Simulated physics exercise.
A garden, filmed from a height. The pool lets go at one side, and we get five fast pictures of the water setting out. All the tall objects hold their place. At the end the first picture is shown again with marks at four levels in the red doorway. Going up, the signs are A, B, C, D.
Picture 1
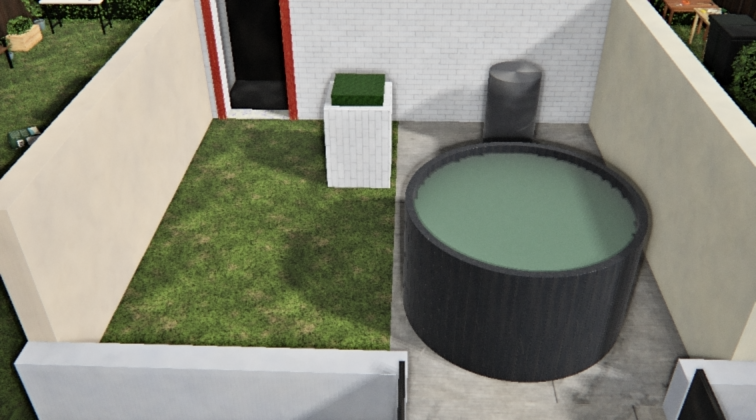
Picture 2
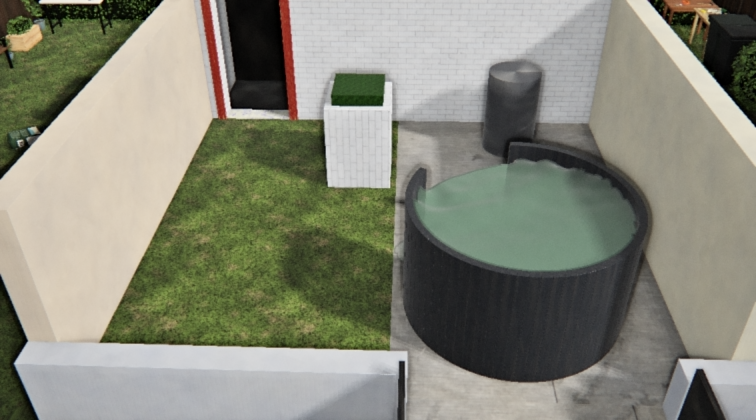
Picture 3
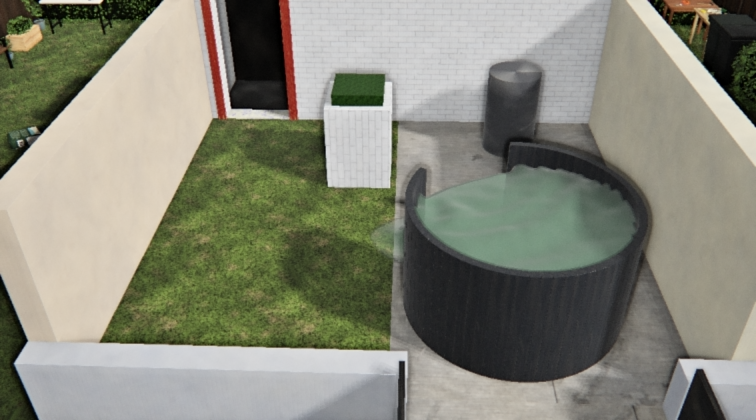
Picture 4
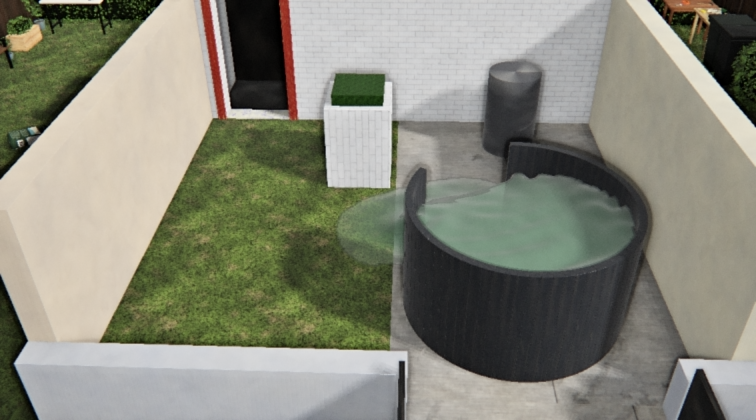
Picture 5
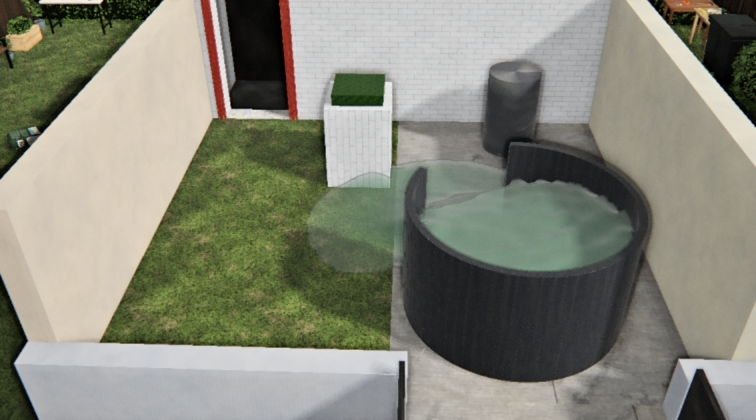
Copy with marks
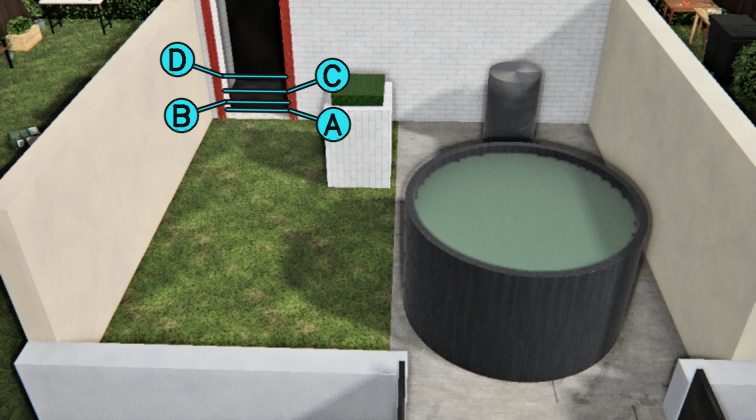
In a walled yard, a round pool's back side opens and water spreads left across the grass.
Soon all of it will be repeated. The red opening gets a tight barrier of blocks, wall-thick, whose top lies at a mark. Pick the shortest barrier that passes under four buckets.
I would pick height B.
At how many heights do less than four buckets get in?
Three.
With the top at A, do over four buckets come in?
Yes, it does.
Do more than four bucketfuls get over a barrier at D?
No.
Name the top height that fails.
It is A.
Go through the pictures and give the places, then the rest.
Water in the pool at rest, its middle at (523, 207); foot of the red doorway at (259, 119); open gate at (543, 351).
Water covers 2 % of the ground, its front hidden from here.
Water covers 4 % of the ground and shows as far out as (384, 236).
Water covers 11 % of the ground and shows as far out as (348, 214).
Water covers 18 % of the ground and shows as far out as (337, 188).
On the marked copy, A at (258, 110); B at (257, 102); C at (255, 91); D at (254, 76); from the bottom up A, B, C, D.
Choosing A, about 9 bucketfuls get in.
Choosing B, a splash gets over, under a bucket.
Choosing C, nothing gets over.
Choosing D, nothing gets over.
